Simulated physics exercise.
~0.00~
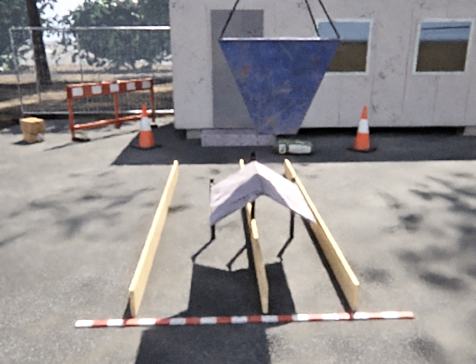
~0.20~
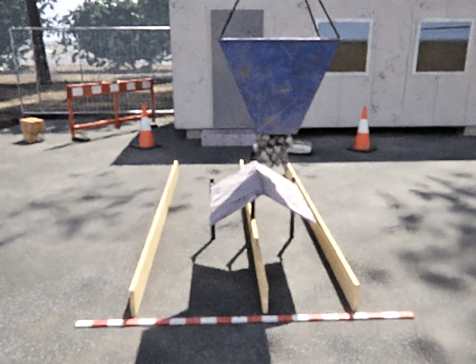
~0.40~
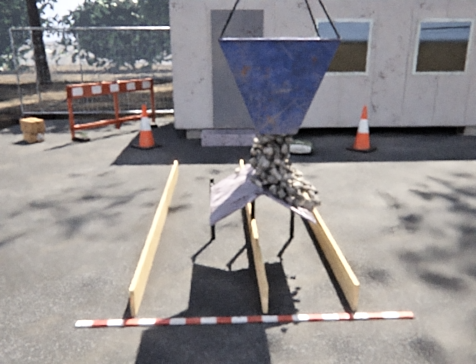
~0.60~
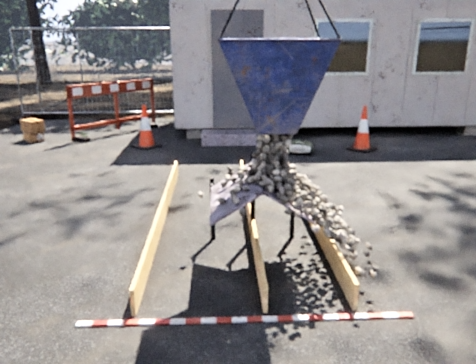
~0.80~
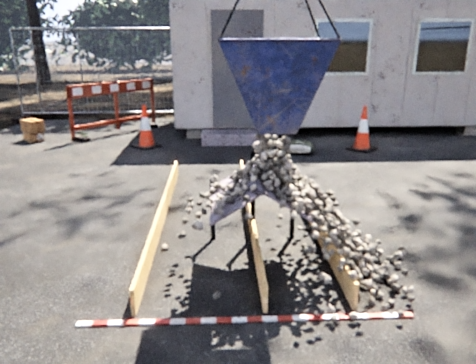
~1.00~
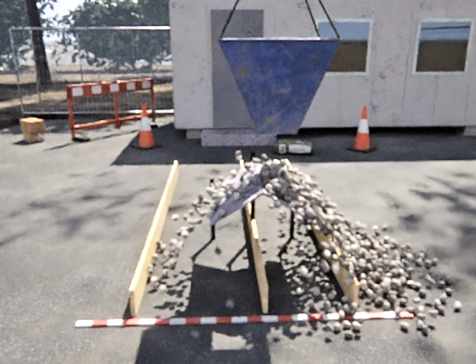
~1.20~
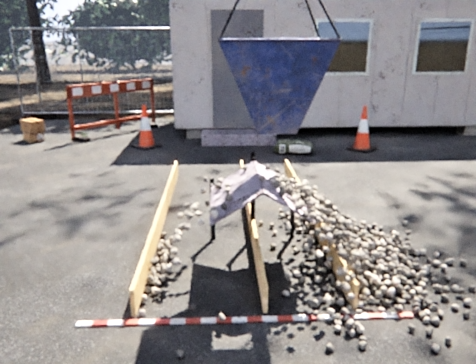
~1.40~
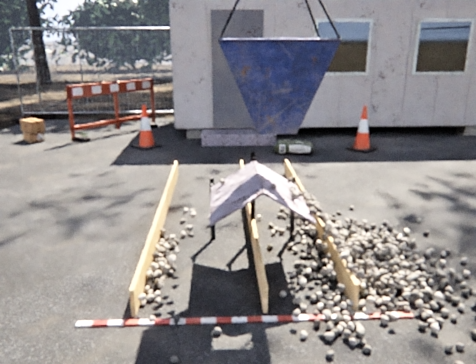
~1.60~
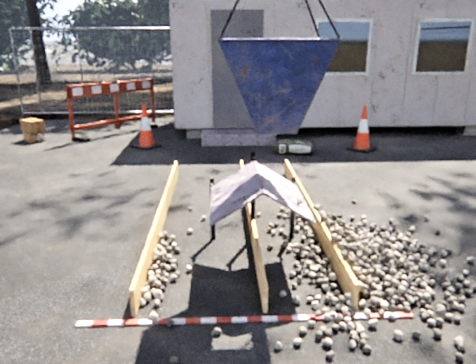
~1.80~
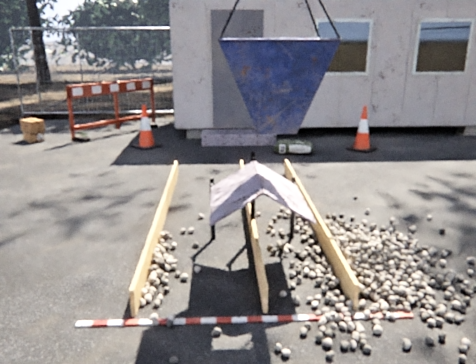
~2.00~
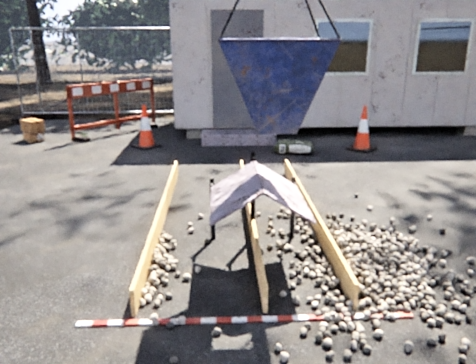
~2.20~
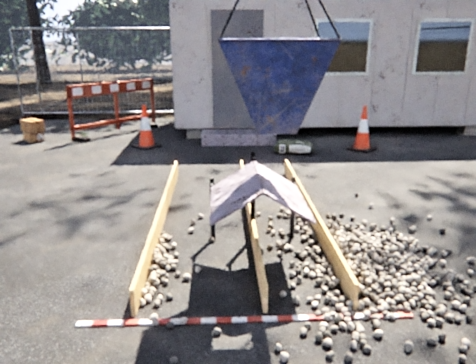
The footage shows a blue hopper hanging still above a peaked steel cover and three wooden boards as rounded cobbles pour out, slide down both slopes and spill mostly rightward, finally resting with most beyond the right board, some in the right bay and fewest in the left.
